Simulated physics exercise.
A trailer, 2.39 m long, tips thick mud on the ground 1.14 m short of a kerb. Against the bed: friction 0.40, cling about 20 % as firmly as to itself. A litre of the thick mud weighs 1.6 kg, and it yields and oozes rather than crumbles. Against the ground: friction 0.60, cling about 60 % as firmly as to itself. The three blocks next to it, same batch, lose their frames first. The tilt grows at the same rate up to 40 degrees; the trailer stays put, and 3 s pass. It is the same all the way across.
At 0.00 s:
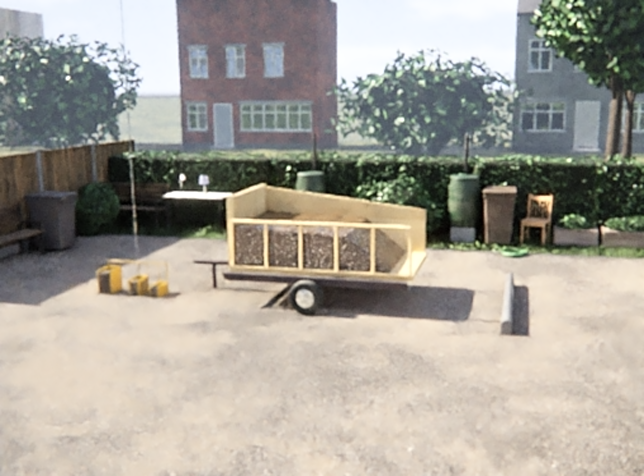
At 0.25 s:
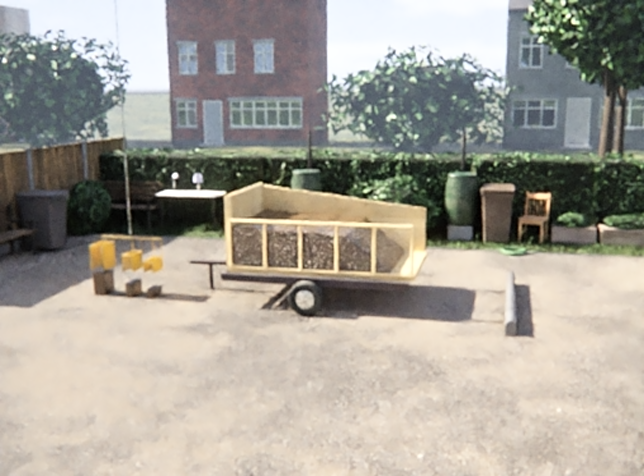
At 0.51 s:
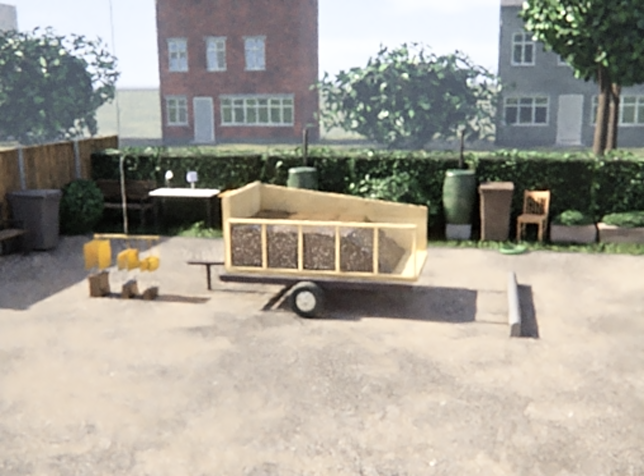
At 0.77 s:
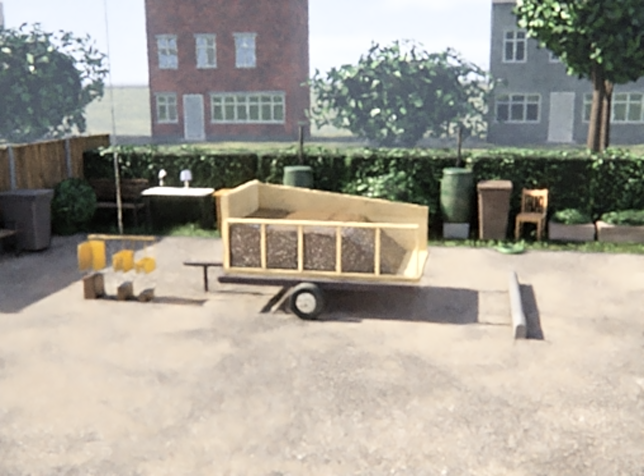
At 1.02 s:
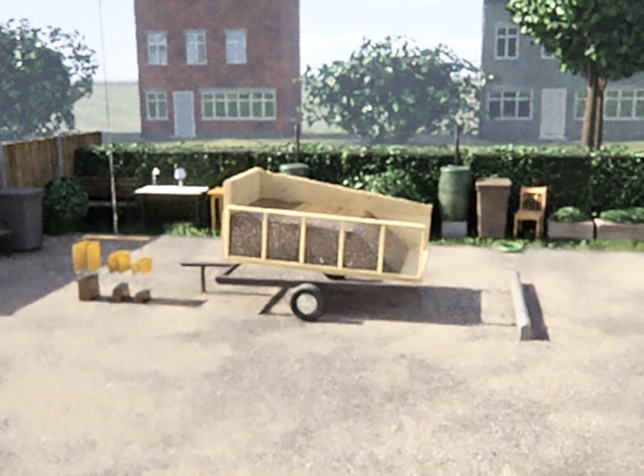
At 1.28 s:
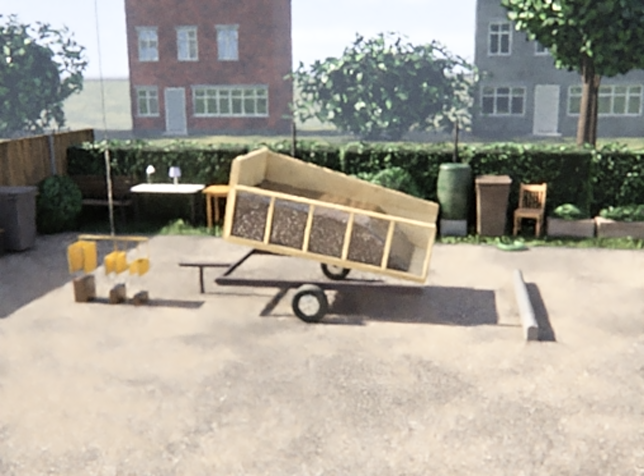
Yellow moulds rise off three small brown blocks, then the loaded trailer bed's left end lifts.
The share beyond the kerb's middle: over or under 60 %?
The result is under 60 %.
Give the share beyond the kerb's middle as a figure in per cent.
About 50 %.
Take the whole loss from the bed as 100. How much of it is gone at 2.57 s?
Some 60 per cent.
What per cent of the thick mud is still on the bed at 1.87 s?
Near 100 %.
After 1.87 s, the tilt is 24 degrees, 99 % is on the bed and 0 % past the kerb's middle.
After 2.57 s, the tilt is 40 degrees, 42 % is on the bed and 0 % past the kerb's middle.
After 3.27 s, the tilt is 40 degrees, none is on the bed and 50 % past the kerb's middle.
After 3.97 s, the tilt is 40 degrees, none is on the bed and 50 % past the kerb's middle.
After 5.67 s, the tilt is 40 degrees, none is on the bed and 50 % past the kerb's middle.
